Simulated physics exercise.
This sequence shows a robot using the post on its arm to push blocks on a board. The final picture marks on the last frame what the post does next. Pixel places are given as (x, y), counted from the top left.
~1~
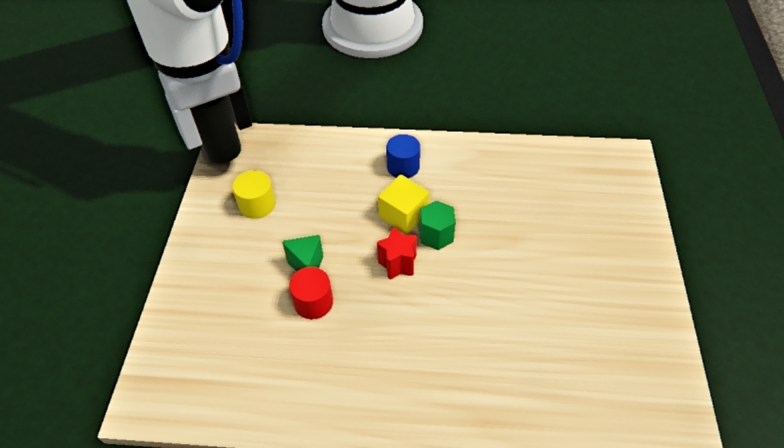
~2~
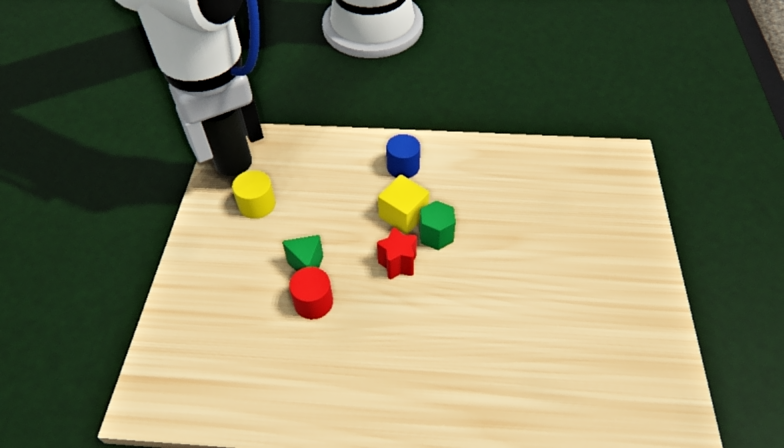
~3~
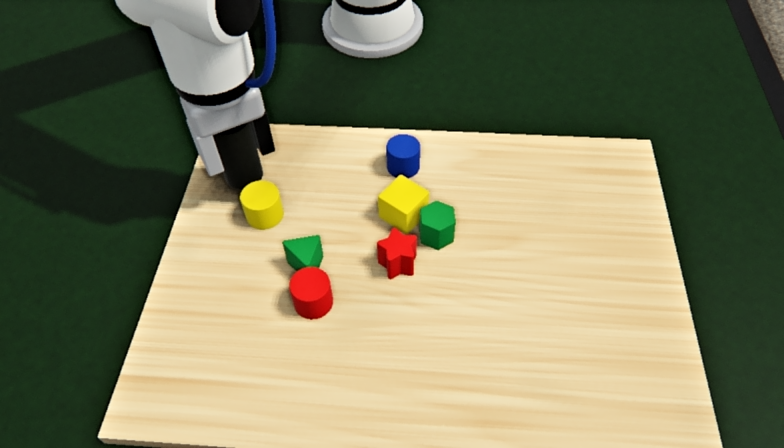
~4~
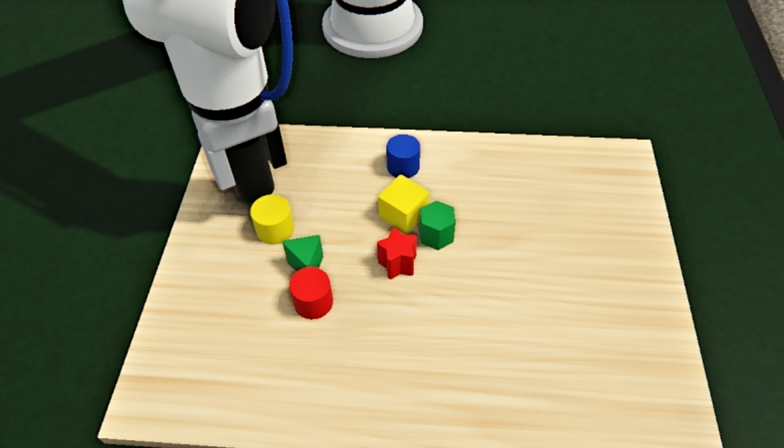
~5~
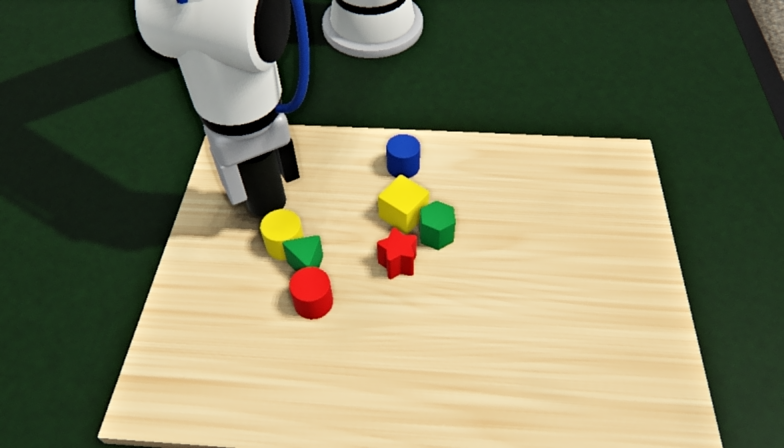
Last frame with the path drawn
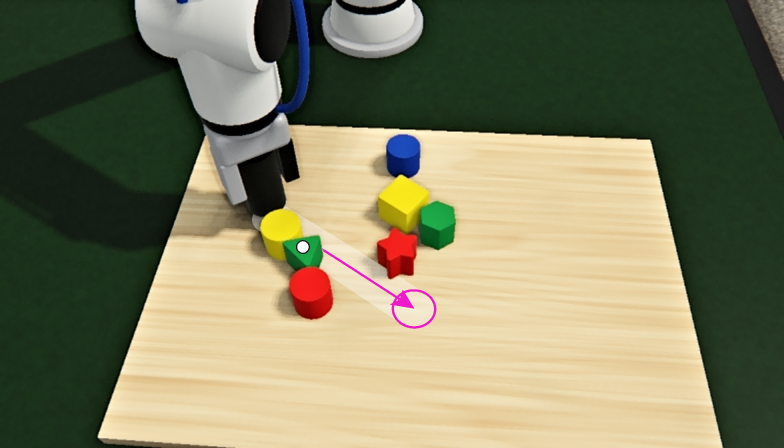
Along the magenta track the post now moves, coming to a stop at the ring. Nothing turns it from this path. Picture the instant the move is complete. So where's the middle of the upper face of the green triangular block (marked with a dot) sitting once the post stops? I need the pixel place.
That would be at about pixel (349, 289).
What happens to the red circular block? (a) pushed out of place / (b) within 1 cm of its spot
Option a.
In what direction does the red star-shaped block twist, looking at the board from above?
The twist is anticlockwise.
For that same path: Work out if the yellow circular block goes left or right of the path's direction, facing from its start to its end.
Facing from start to end, it shifts right.
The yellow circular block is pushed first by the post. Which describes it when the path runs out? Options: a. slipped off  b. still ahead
Choice a: Slipped off.
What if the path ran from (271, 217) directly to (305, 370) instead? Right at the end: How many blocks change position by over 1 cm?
Answer: 3+.
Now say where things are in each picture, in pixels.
The first frame shows post's lower end at (224, 151); yellow circular block at (251, 184); green triangular block at (303, 247); red circular block at (310, 283); red star-shaped block at (398, 244).
The second frame shows post at (234, 163); blocks still.
The third frame shows post at (245, 176); yellow circular block at (259, 194).
The fourth frame shows post at (256, 189); yellow circular block at (270, 209).
The fifth frame shows post at (267, 202); yellow circular block at (280, 224); green triangular block at (303, 247); red circular block at (310, 283); red star-shaped block at (398, 244).
Drawn move, straight from (271, 217) to (414, 308); the dot is on the green triangular block.
What follows on the original path. One third of the way, post at (313, 231); yellow circular block at (302, 259); green triangular block at (330, 274), turned 45° anticlockwise; red circular block at (318, 303).
Two thirds of the way, post at (362, 261); yellow circular block at (302, 264); green triangular block at (339, 286); red circular block at (316, 310).
At the end, post at (414, 295); yellow circular block at (302, 264); green triangular block at (349, 289), turned 40° clockwise; red circular block at (316, 310); red star-shaped block at (408, 247), turned 35° anticlockwise.
